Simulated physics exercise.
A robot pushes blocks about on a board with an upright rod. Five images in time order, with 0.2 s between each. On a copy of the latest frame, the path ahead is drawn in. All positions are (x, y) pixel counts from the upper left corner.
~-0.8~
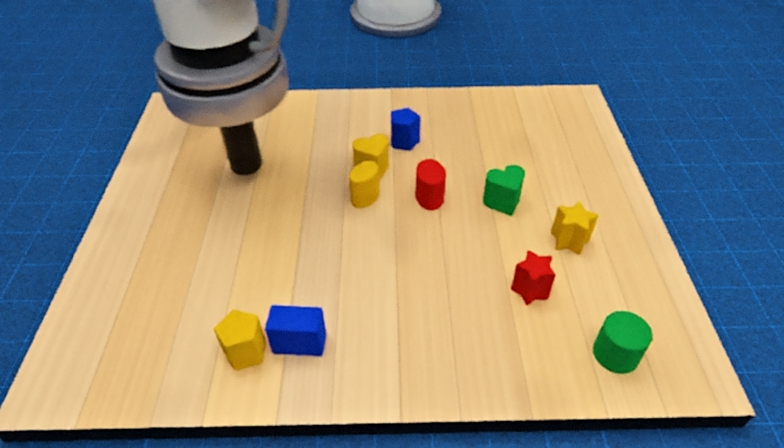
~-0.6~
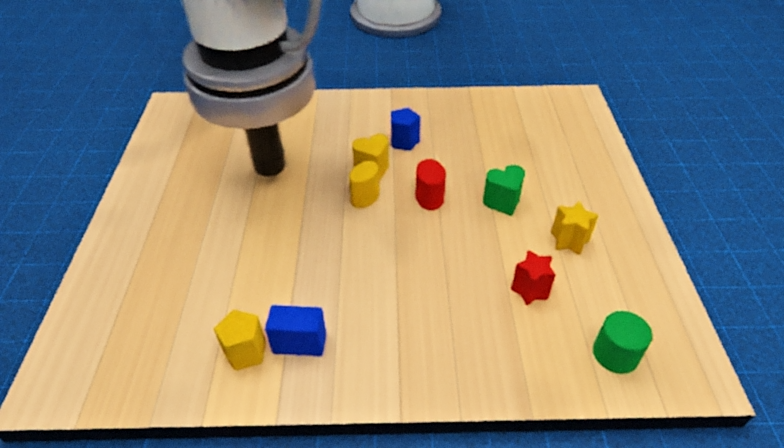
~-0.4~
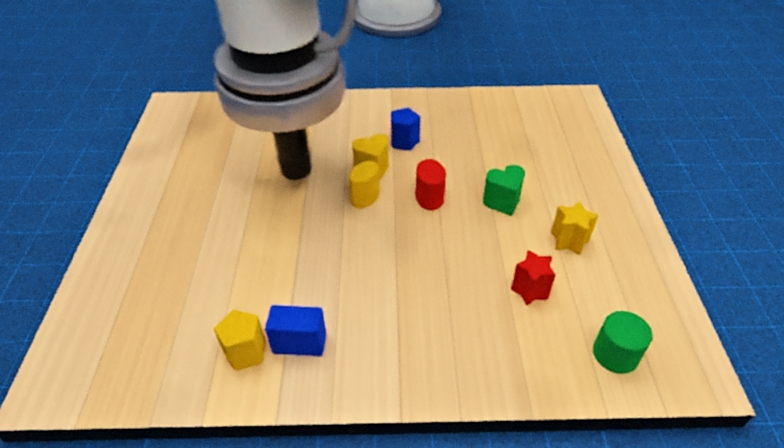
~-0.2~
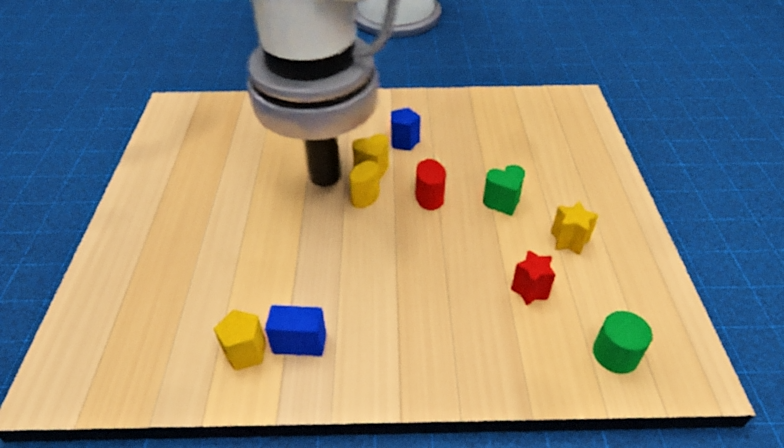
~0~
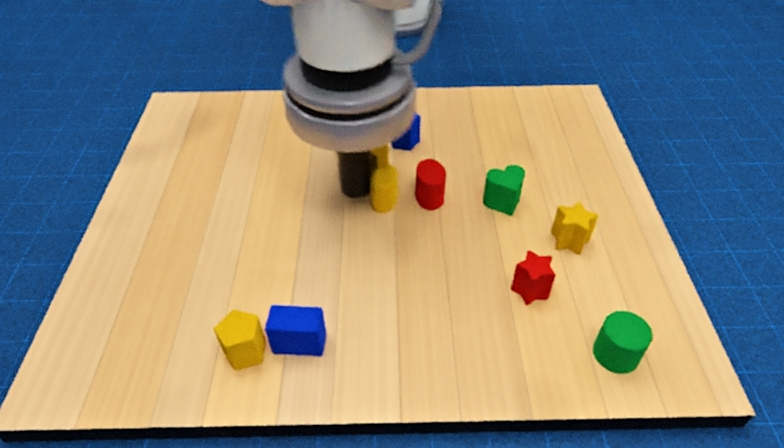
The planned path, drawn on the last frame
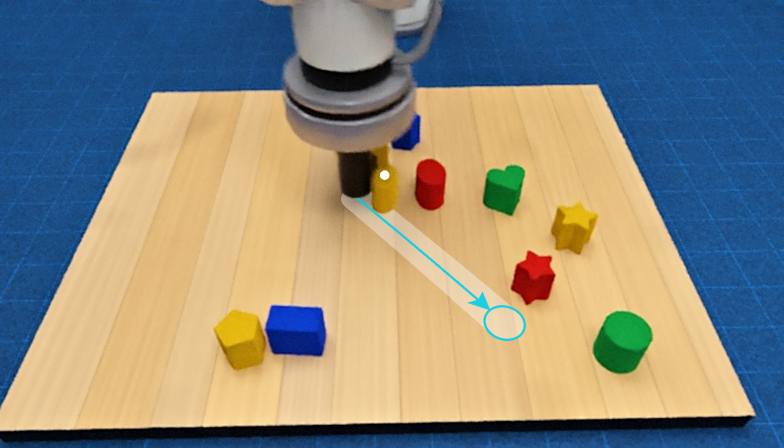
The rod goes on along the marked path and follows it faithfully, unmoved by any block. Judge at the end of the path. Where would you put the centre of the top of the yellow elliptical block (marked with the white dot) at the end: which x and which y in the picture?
My prediction: (407, 181).
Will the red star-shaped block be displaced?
No, it doesn't check out.
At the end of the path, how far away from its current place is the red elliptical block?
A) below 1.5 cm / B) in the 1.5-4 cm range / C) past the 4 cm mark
A: Below 1.5 cm.
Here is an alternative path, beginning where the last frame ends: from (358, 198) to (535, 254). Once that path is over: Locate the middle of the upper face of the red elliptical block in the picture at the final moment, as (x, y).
It ends at (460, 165).
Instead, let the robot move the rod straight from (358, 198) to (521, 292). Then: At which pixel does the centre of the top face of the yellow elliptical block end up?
I'd expect the centre of its top face to be at (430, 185).
The drawn path runs in a line from (358, 198) to (505, 323); the dot is on the yellow elliptical block.
On the path given first. One third of the way, rod (401, 224); yellow elliptical block (407, 181), turned 60° anticlockwise.
Two thirds of the way, rod (452, 266); yellow elliptical block (407, 181), turned 60° anticlockwise.
At the end, rod (507, 313); yellow elliptical block (407, 181), turned 60° anticlockwise; red elliptical block not moved; red star-shaped block not moved.
